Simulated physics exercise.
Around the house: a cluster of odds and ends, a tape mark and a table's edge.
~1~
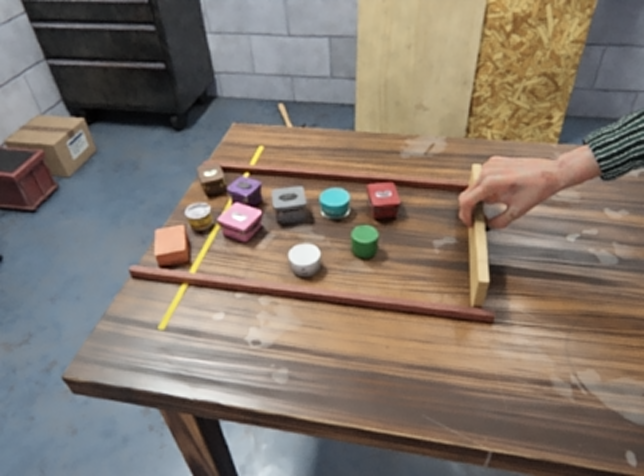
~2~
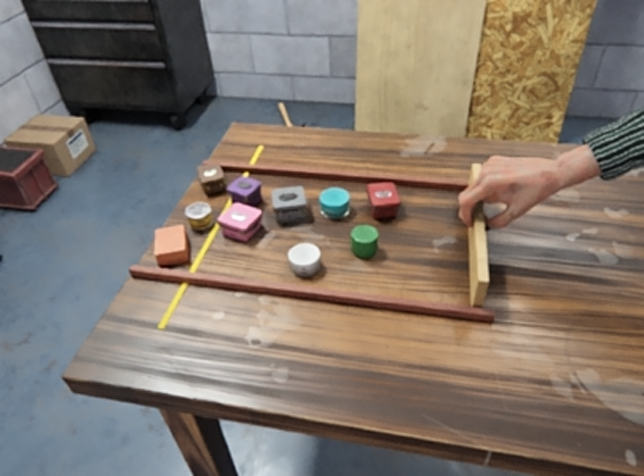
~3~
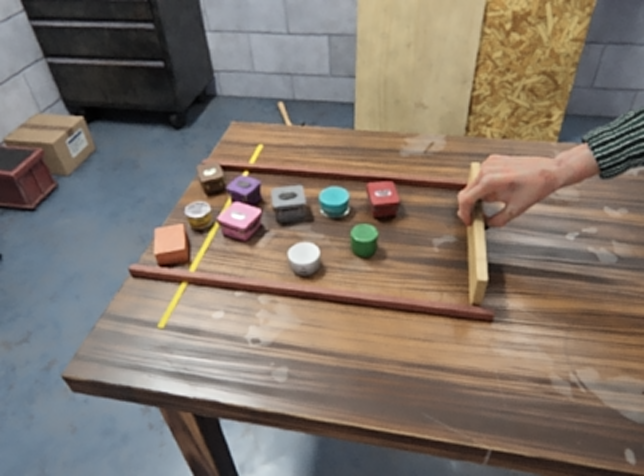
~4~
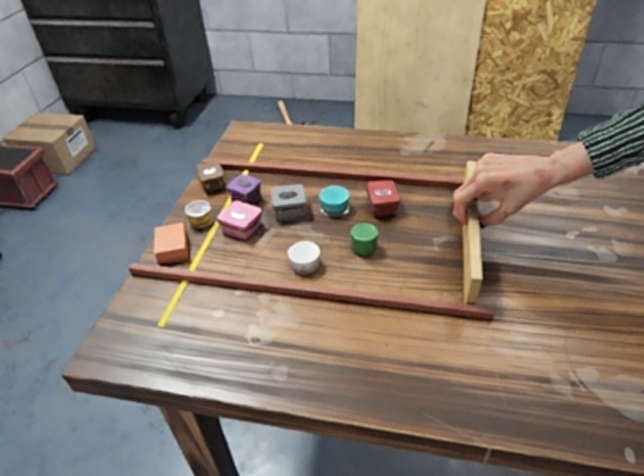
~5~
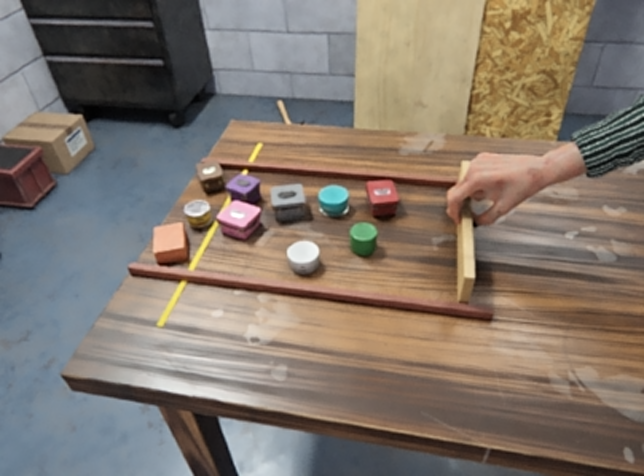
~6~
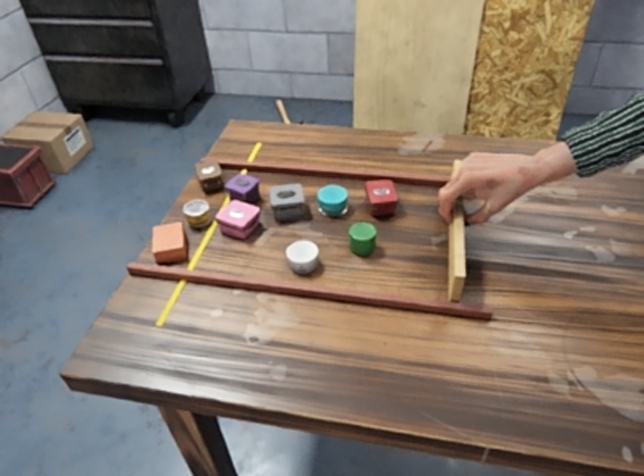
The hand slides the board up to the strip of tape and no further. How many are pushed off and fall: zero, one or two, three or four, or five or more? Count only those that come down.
The number that fall off is one or two.
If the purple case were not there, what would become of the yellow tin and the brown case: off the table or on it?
The yellow tin comes down; the brown case tumbles off.
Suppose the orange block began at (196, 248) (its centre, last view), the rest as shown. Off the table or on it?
It does not fall.
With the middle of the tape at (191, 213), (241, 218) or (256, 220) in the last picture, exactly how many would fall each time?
Down on the floor: 6, 0 and 0.
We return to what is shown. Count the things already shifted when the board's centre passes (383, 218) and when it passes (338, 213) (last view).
The counts are 1 and 4.
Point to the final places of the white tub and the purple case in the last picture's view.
Near (185, 244) and (188, 189).
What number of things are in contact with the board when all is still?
4 of them.
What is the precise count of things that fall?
Fallen: 2.
Soon after, none off yet; brown case at rest near (210, 177); orange block at rest near (170, 243); yellow tin at rest near (197, 214).
Then, none off yet; brown case moving near (204, 177); orange block at rest near (170, 243); yellow tin moved a little near (185, 212).
At rest, the number that fall off is one or two; fallen, yellow tin and brown case.
